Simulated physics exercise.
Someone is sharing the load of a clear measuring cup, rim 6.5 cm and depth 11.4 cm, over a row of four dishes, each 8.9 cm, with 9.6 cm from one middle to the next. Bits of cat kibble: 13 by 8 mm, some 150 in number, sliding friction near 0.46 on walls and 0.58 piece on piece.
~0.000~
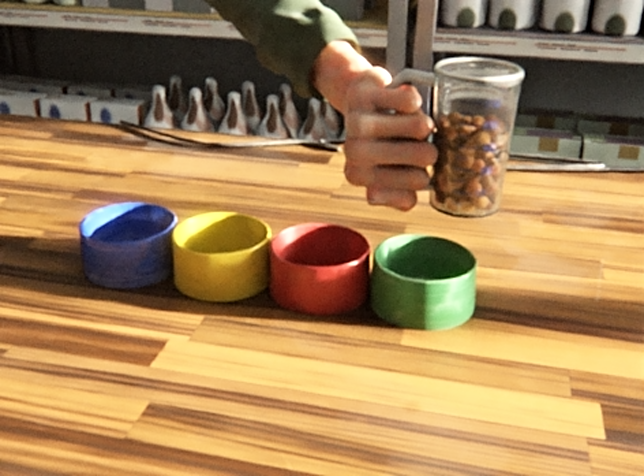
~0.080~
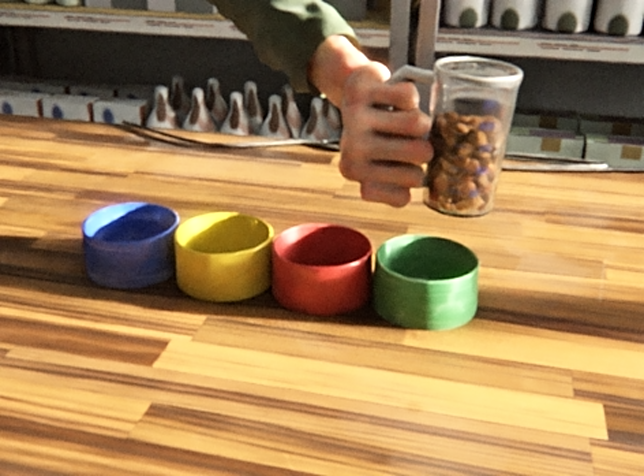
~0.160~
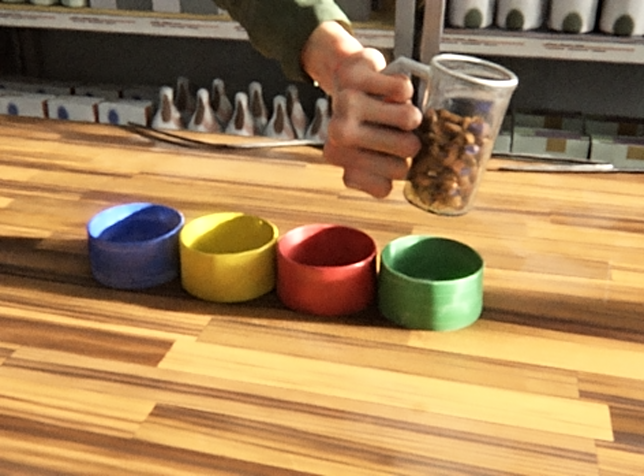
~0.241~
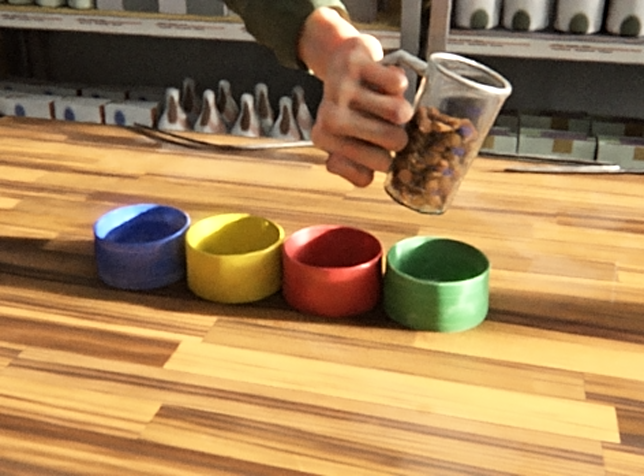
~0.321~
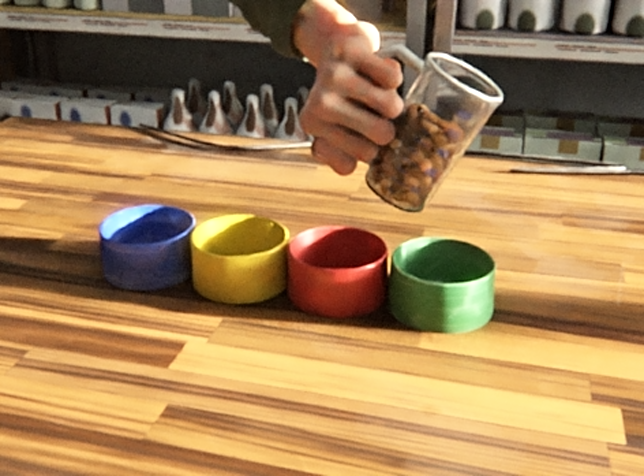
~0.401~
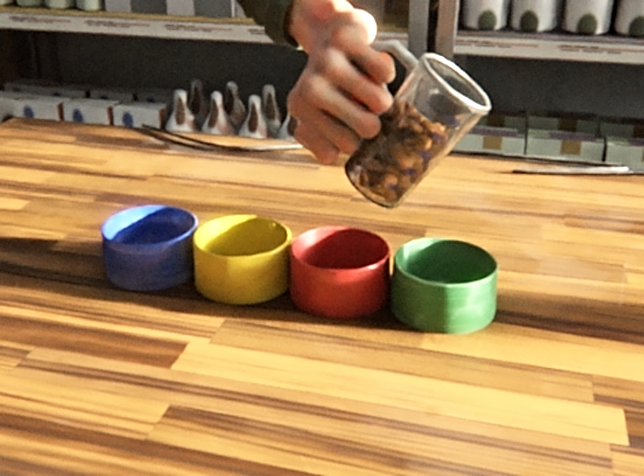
A hand in a dark green sleeve holds a clear measuring cup of brown kibble above a striped wooden counter, seen from the front and slightly above. Blue, yellow, red and green dishes sit in a row from left to right, with stocked shelves behind. The cup moves left while tilting steadily rightward, the pieces staying inside, as the camera drifts slightly left.
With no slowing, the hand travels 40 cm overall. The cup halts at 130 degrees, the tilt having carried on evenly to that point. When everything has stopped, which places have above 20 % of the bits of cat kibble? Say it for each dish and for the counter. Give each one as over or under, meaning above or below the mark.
Red: Under, blue: Under, green: Under, yellow: Over, counter: Under.
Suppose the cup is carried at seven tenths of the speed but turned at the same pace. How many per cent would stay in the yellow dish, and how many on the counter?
Shares - yellow 0, counter 0.
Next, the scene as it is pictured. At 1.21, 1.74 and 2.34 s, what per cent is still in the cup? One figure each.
In order, near 95 %, 0 % and 0 %.
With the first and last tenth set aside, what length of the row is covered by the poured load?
Some 6 centimetres.
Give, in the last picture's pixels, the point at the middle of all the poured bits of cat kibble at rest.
In the last view, approximately (247, 259).
Then, at 1.21 s, tilt 116 degrees; cup holds 95 %, red 5 %.
After 1.74 s, tilt 130 degrees; cup holds 0 %, red 5 %, yellow 95 %.
Then, at 2.34 s, tilt 130 degrees; cup holds 0 %, red 5 %, yellow 95 %.
By 2.6 s all is still; red 5 %, blue 0 %, green 0 %, yellow 95 %, counter 5 %.
